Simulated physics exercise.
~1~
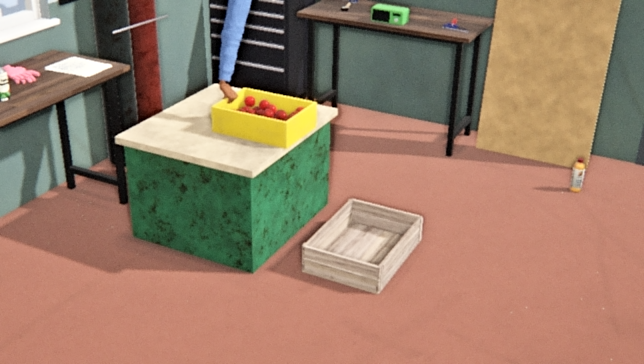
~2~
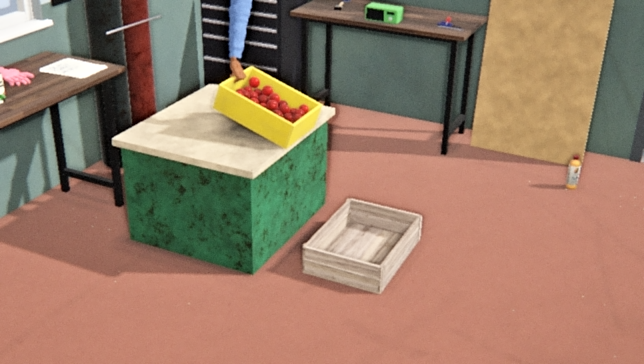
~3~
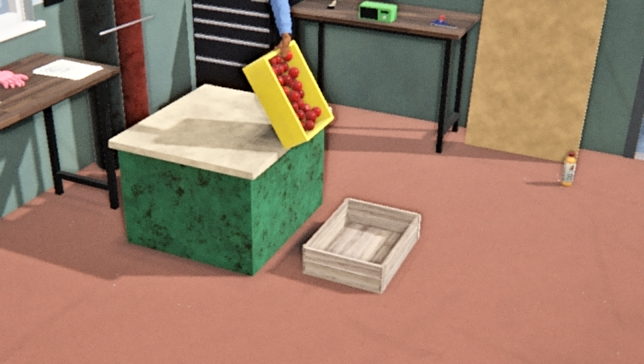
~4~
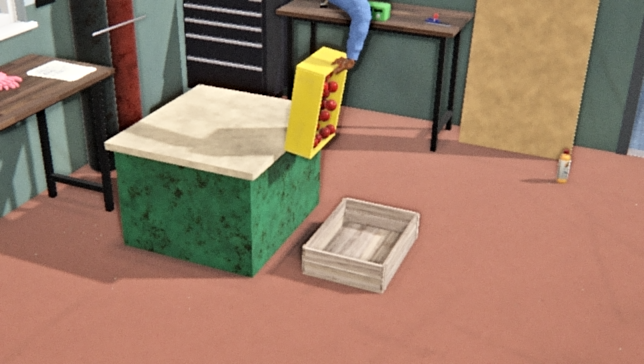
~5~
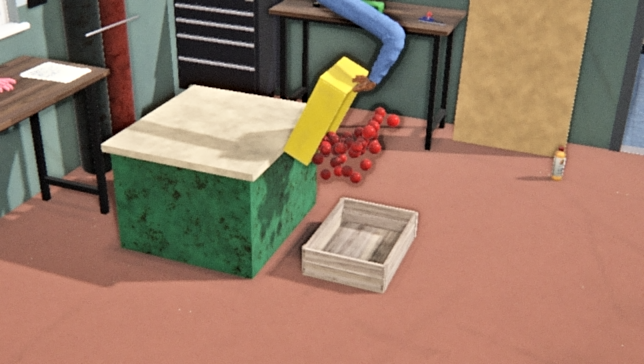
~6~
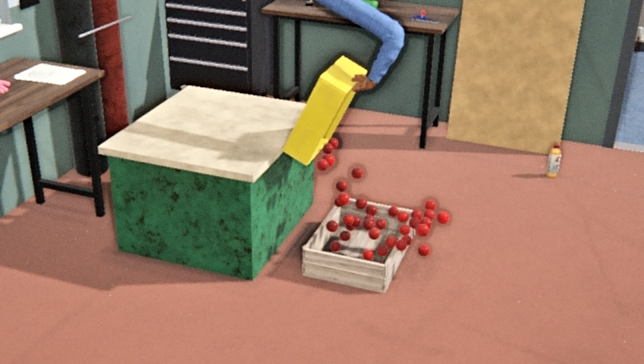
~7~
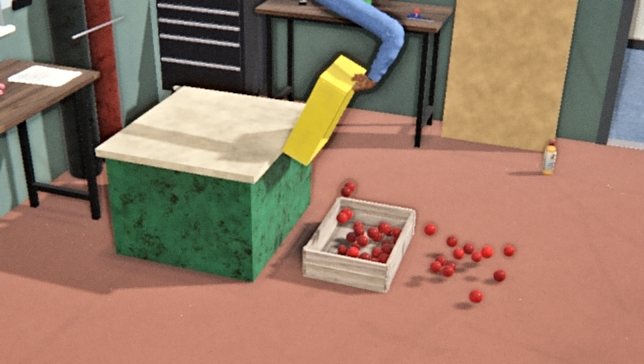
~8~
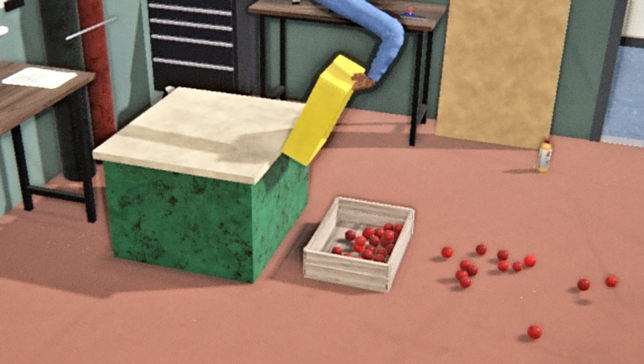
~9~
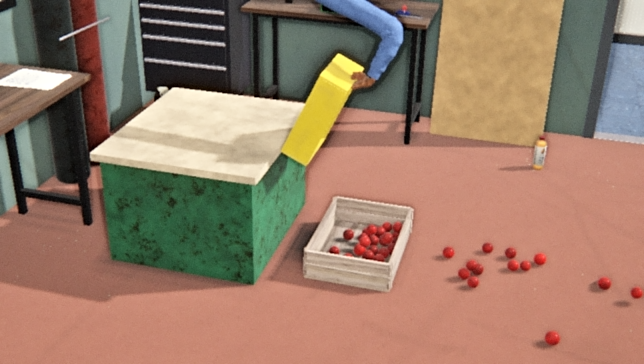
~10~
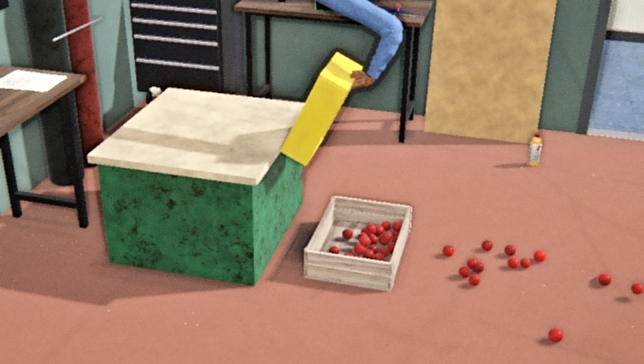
An arm in a blue sleeve holds a yellow box of red apples on a green bench with a pale top, in a workshop seen from above at an angle. A pale wooden tote sits on the reddish floor to the right of the bench, with dark tables and a tan board behind. The arm lifts and tips the box to the right until it leans steeply over the bench's edge. The apples tumble out in a cluster, some landing in the tote and others rolling right across the floor. The box stays tilted as the apples settle, with more in the tote than scattered beyond it.
